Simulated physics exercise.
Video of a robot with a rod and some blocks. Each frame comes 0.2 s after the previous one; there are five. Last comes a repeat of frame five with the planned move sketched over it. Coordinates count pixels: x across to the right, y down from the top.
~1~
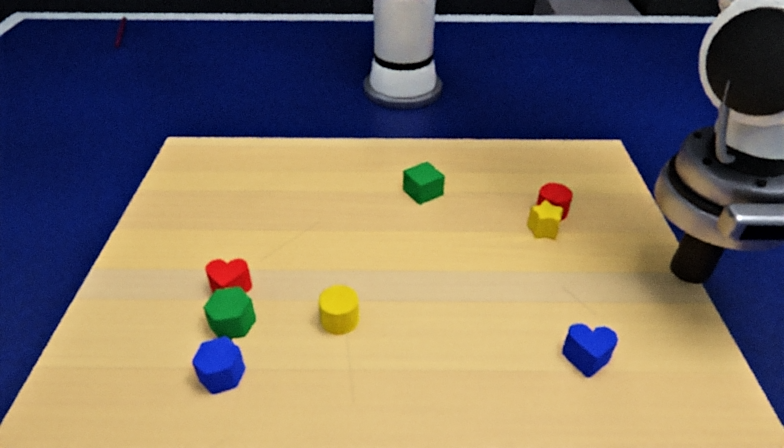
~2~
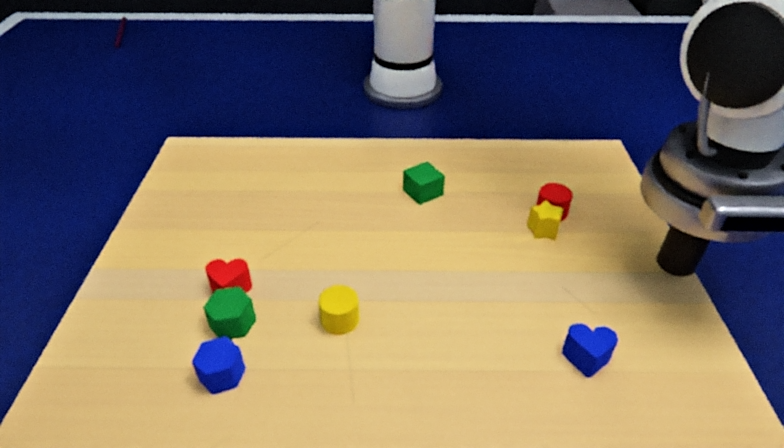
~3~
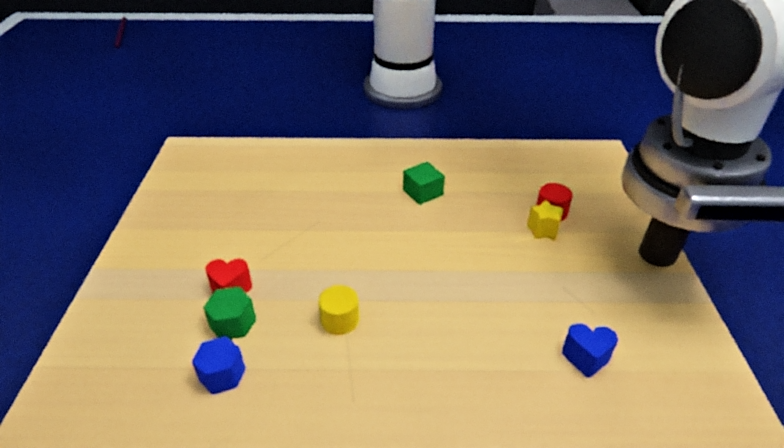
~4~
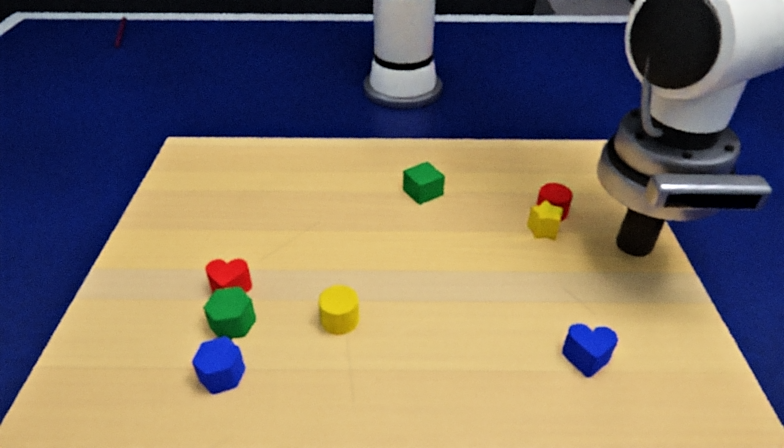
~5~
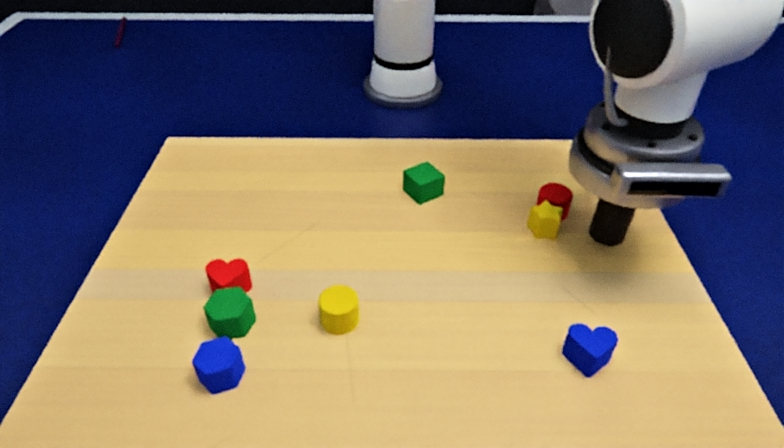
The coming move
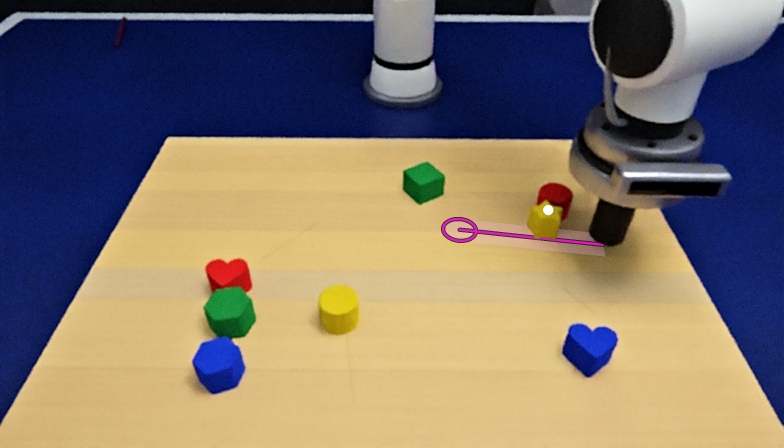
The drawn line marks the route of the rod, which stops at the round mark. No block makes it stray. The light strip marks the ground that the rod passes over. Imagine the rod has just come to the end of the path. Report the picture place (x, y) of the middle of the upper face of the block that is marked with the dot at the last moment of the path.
My estimate: (506, 195).
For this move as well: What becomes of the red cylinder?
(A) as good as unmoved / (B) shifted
I'll go with A - as good as unmoved.
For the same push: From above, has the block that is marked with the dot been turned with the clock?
The answer is yes.
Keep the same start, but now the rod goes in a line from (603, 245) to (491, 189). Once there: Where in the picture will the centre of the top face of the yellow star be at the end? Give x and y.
About (530, 206).
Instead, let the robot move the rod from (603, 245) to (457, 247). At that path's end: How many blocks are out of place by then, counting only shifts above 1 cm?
That makes 1 block.
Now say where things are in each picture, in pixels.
Lower end of the rod (689, 271), tops of blocks, yellow star (548, 210), red cylinder (556, 192), in the first frame.
Rod (675, 264), blocks as before, in the second frame.
Rod (657, 255), blocks as before, in the third frame.
Rod (634, 245), blocks as before, in the fourth frame.
Rod (607, 235), yellow star (548, 210), red cylinder (556, 192), in the fifth frame.
The drawn path runs in a line from (603, 245) to (460, 230); the dot is on the yellow star.
The first path, step by step. One third of the way, rod (556, 230); yellow star (534, 205), turned 25° clockwise.
Two thirds of the way, rod (507, 225); yellow star (508, 196), turned 75° clockwise.
At the end, rod (461, 220); yellow star (506, 195), turned 85° clockwise; red cylinder not moved.
